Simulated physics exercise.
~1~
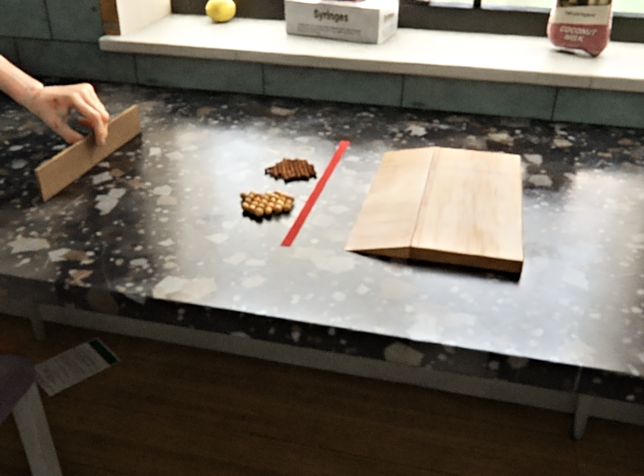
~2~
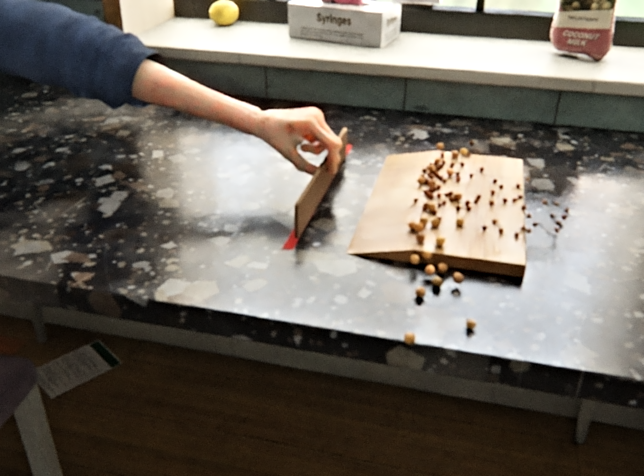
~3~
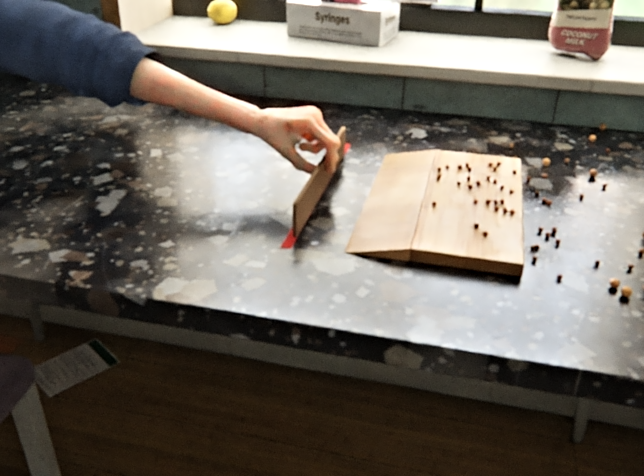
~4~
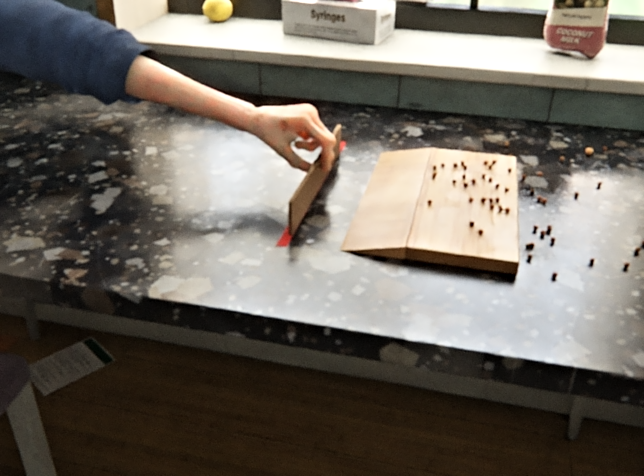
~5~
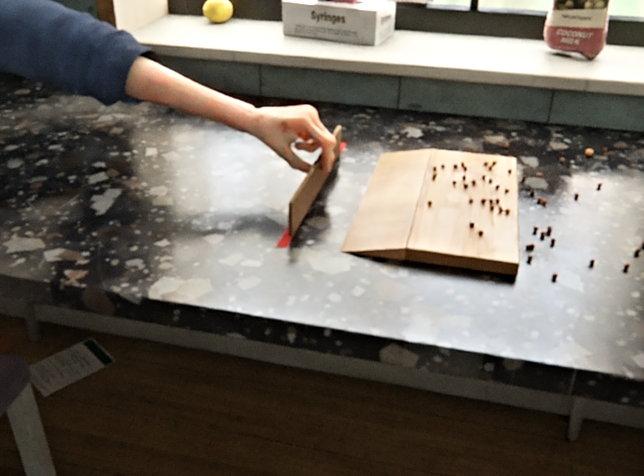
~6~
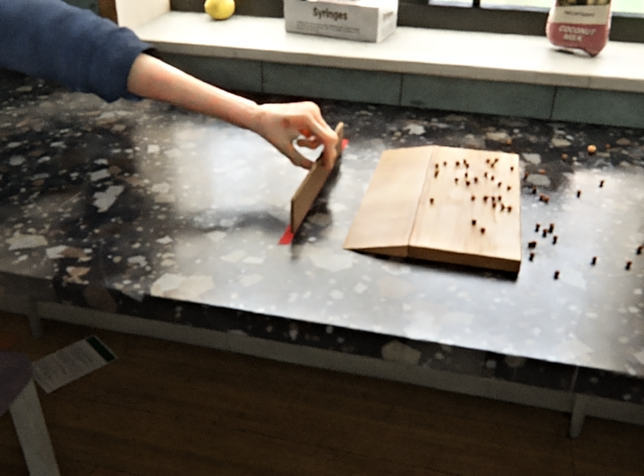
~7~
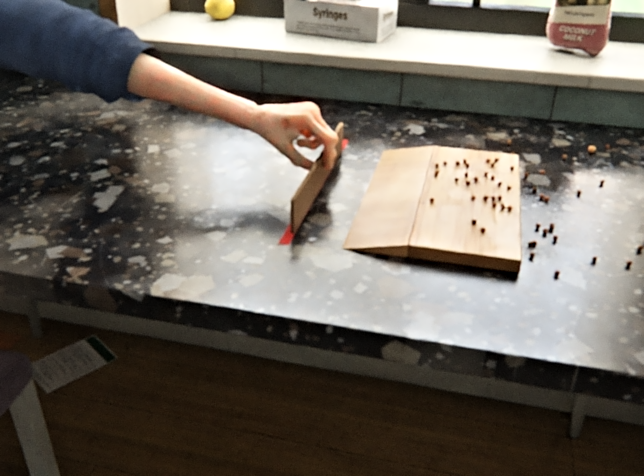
A hand sweeps a card right to red tape, scattering small pieces over and beyond a wooden ramp.
